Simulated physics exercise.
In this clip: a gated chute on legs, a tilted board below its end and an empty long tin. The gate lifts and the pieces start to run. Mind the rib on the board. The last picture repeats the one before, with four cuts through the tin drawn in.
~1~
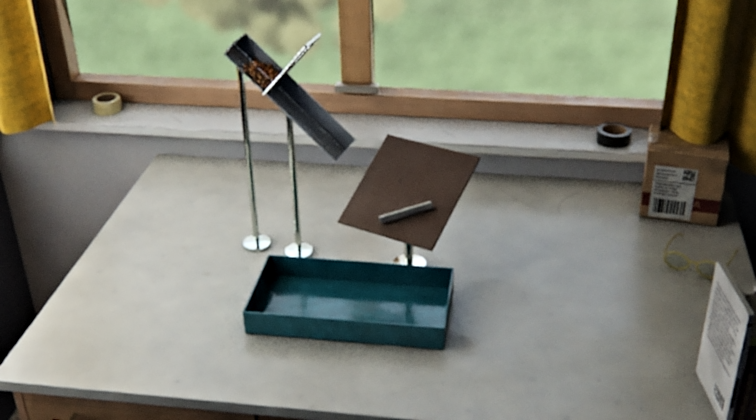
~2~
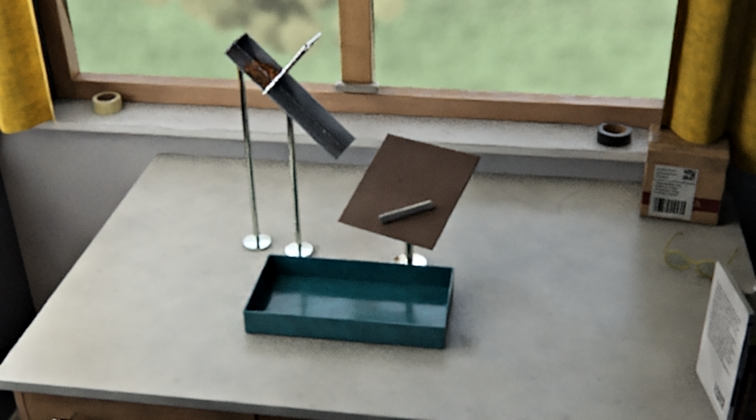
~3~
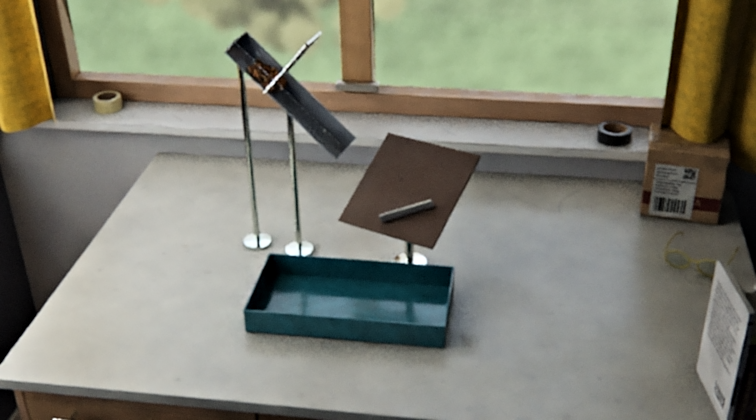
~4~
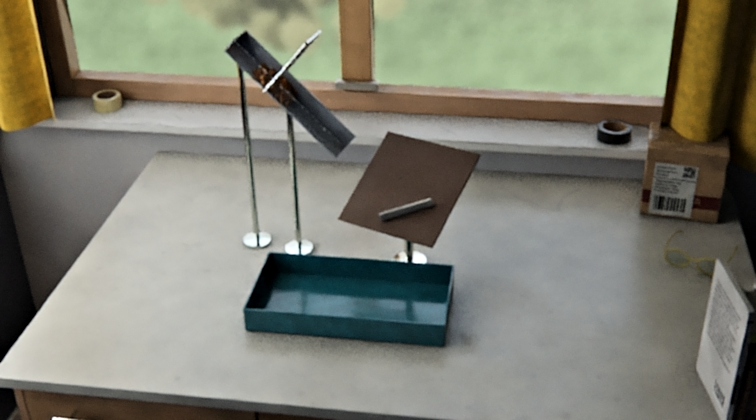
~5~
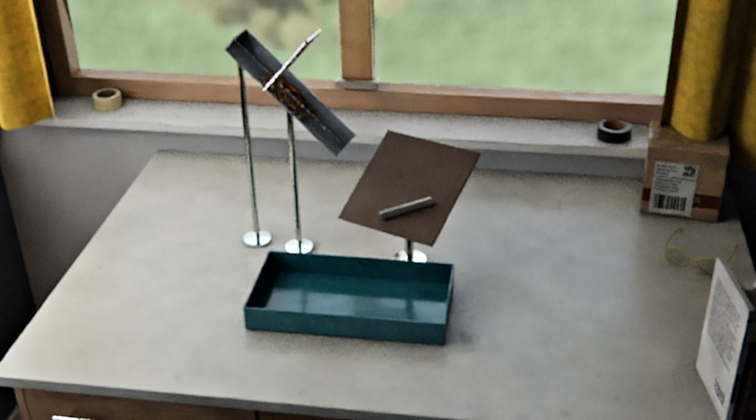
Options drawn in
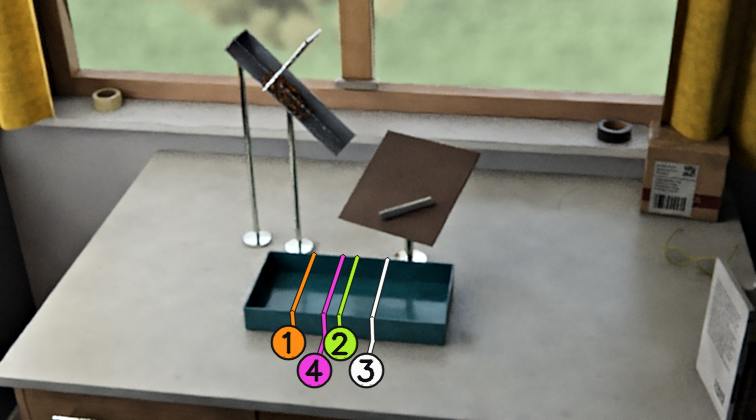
Small reddish-brown pieces slide down a sloping grey chute on metal legs, passing a raised gate and spreading into a thin stream toward its lower right, while the tilted brown board with its rib and the teal tin stay still.
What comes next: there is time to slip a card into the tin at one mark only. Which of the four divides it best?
The best line is 2.
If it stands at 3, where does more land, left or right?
Left.
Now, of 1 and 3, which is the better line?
It is 3.
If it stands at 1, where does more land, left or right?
The right side.
On the marked copy, line 1 crosses the front rim at (292, 311); line 2 crosses the front rim at (339, 315); line 3 crosses the front rim at (372, 318); line 4 crosses the front rim at (323, 314).
With 1, of what is caught, none on the left of the divider, all on the right.
With 2, of what is caught, about a third on the left of the divider, about two thirds on the right.
With 3, of what is caught, most on the left of the divider, a small part on the right.
With 4, of what is caught, a small part on the left of the divider, most on the right.
